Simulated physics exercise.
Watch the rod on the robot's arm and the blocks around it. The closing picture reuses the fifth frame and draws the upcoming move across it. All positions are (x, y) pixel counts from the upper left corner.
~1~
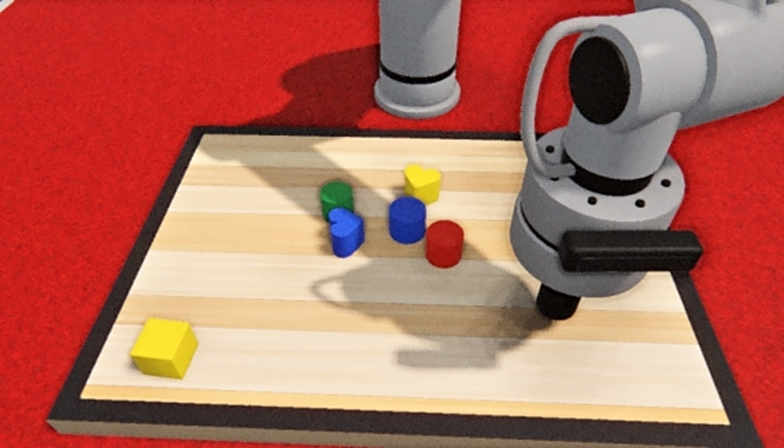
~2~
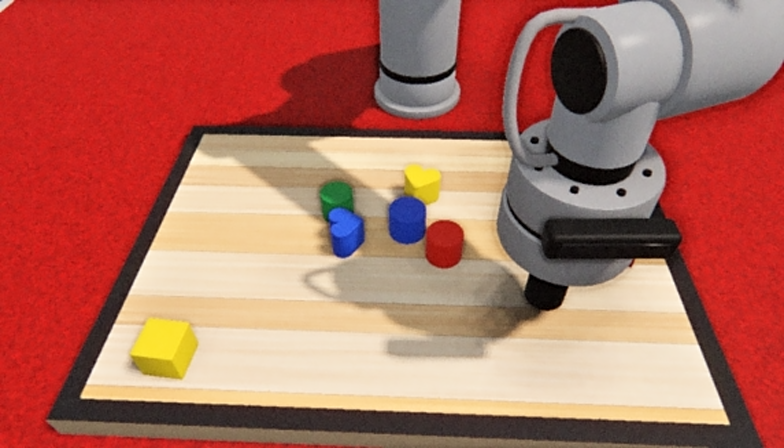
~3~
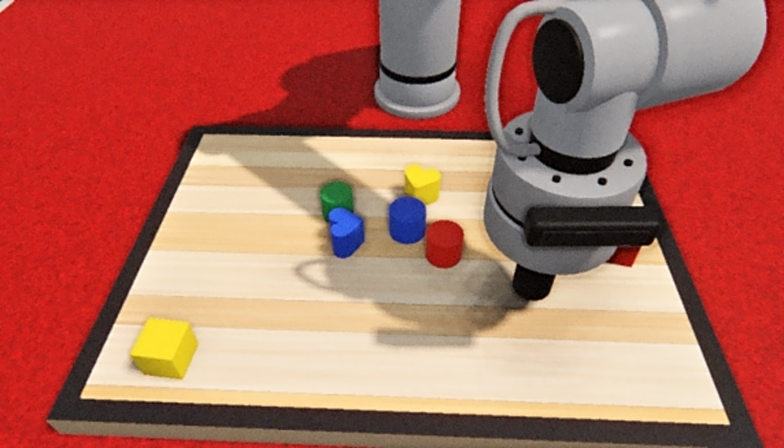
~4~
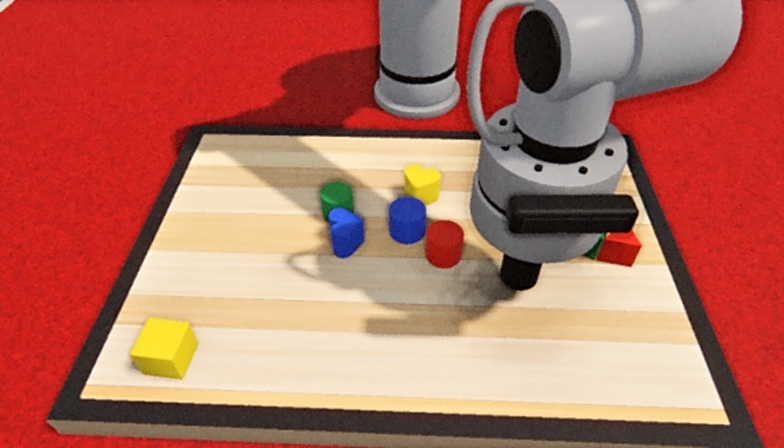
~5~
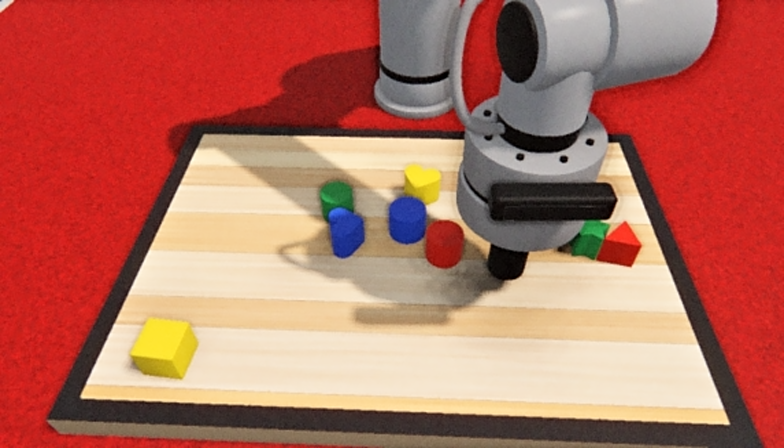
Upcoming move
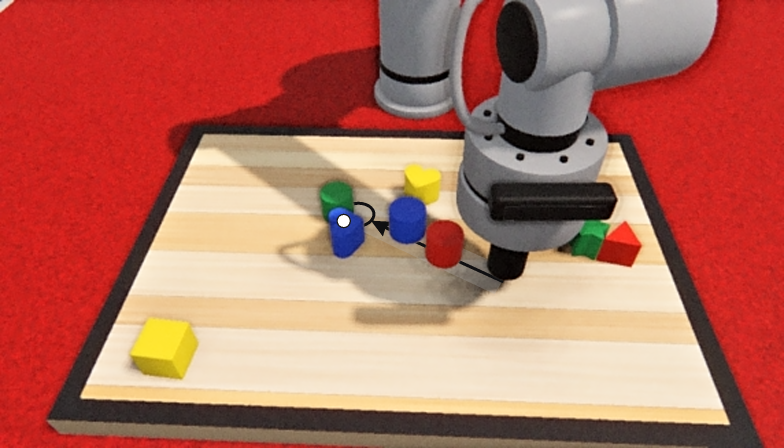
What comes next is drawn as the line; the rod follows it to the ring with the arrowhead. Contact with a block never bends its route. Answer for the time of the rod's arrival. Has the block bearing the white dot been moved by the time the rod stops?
Yes - that is the case.
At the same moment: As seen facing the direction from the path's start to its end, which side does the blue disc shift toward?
To the path's right.
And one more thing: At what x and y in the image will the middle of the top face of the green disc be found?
Answer: (302, 184).
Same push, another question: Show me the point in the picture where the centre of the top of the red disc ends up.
The spot you're after is about (323, 201) in the image.
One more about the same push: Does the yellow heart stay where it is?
I expect so.
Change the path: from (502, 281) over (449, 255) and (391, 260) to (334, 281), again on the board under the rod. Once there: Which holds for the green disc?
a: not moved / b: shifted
I choose a.
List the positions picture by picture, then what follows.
The first frame shows lower end of the rod at (556, 305), tops of blocks, green disc at (336, 192), blue heart at (344, 221), blue disc at (408, 209), yellow heart at (421, 175), red disc at (445, 232).
The second frame shows rod at (544, 295), blocks as before.
The third frame shows rod at (531, 286), blocks as before.
The fourth frame shows rod at (519, 276), blocks as before.
The fifth frame shows rod at (506, 267), green disc at (336, 192), blue heart at (344, 221), blue disc at (408, 209), yellow heart at (421, 175), red disc at (445, 232).
The drawn path runs in a line from (502, 281) to (358, 215); the dot is on the blue heart.
What follows on the original path. One third of the way, rod at (451, 243); blue disc at (395, 202); red disc at (419, 222).
Two thirds of the way, rod at (402, 220); green disc at (327, 189); blue heart at (335, 222); blue disc at (361, 183); red disc at (367, 208).
At the end, rod at (357, 200); green disc at (302, 184); blue heart at (320, 225), turned 40° anticlockwise; blue disc at (347, 170); yellow heart not moved; red disc at (323, 201).
